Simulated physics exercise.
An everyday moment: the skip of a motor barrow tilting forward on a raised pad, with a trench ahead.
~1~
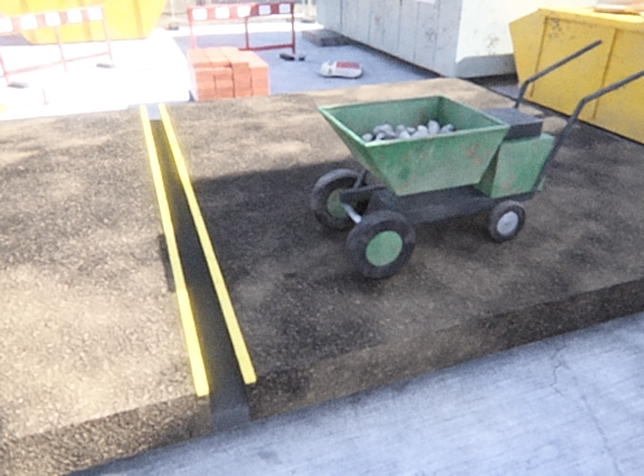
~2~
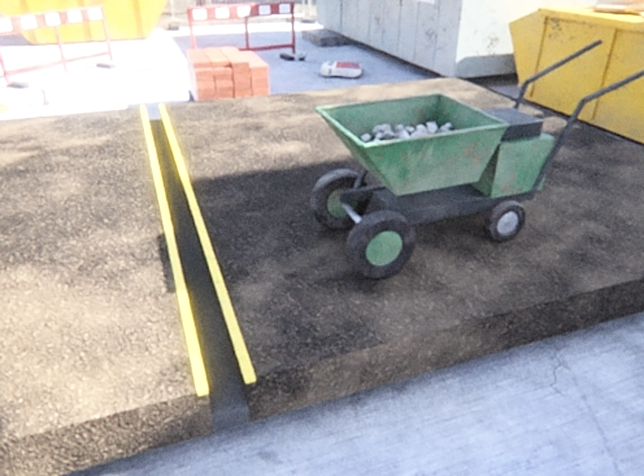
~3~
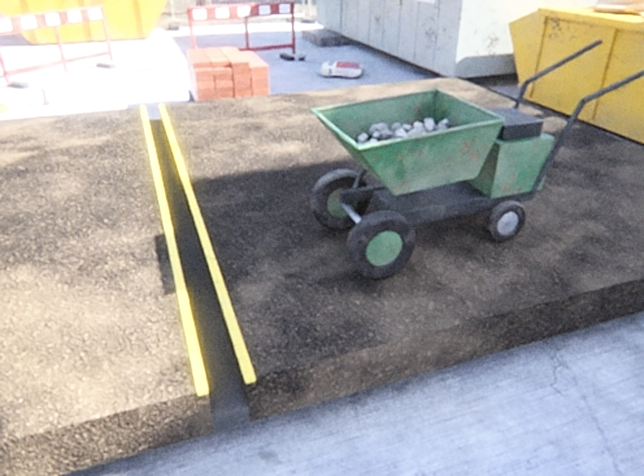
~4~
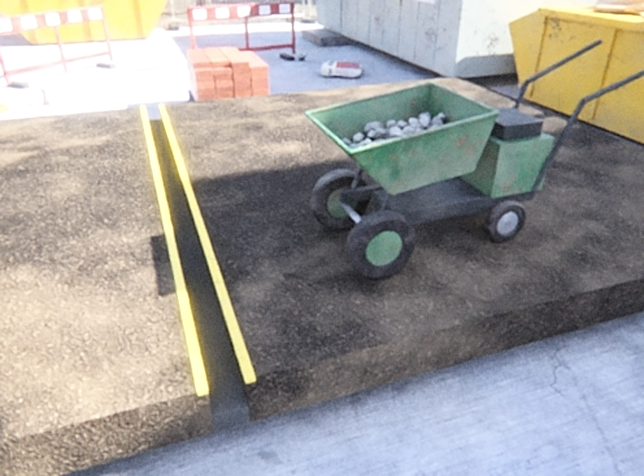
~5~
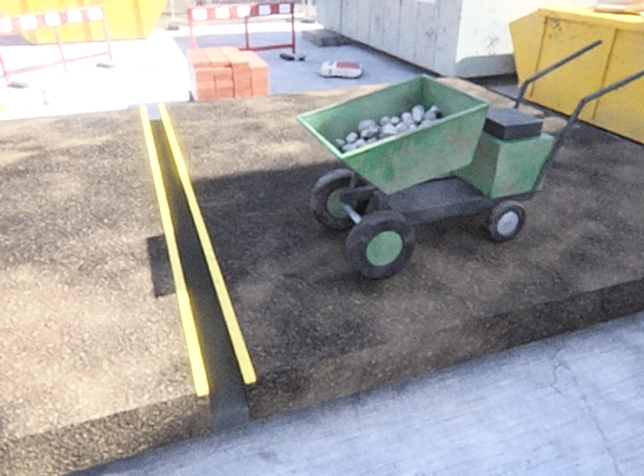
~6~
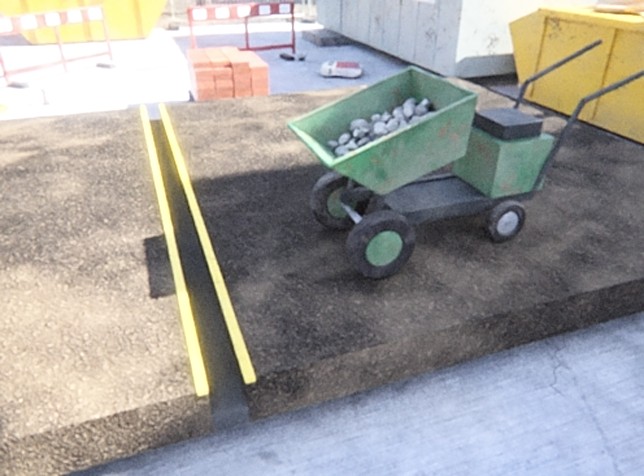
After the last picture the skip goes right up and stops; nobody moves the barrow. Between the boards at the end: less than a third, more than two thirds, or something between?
Between the edges lies from one third to two thirds of the load.
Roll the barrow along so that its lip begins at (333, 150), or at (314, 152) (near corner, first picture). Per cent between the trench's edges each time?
In turn 70 and 60 in a hundred.
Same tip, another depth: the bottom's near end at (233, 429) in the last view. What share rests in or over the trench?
Close to 50 per cent.
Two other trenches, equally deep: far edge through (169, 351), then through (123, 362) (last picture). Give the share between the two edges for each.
About 60 and 60 per cent.
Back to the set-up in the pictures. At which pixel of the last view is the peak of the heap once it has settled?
Roughly at (237, 264).
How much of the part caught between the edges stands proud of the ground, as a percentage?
Roughly 15 in a hundred.
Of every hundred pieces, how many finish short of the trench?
Roughly 45 in a hundred.
Soon, skip tipped steeply; all in the skip.
A while on, skip tipped steeply; most in the skip; a stray few short of the trench; a stray few beyond it; a small part falling.
Towards the end, skip tipped right over; about a quarter in the skip; about a third short of the trench; about a third in or heaped over the trench; a small part beyond it.
Finally, skip tipped right over; about half short of the trench; about half in or heaped over the trench; a small part beyond it.
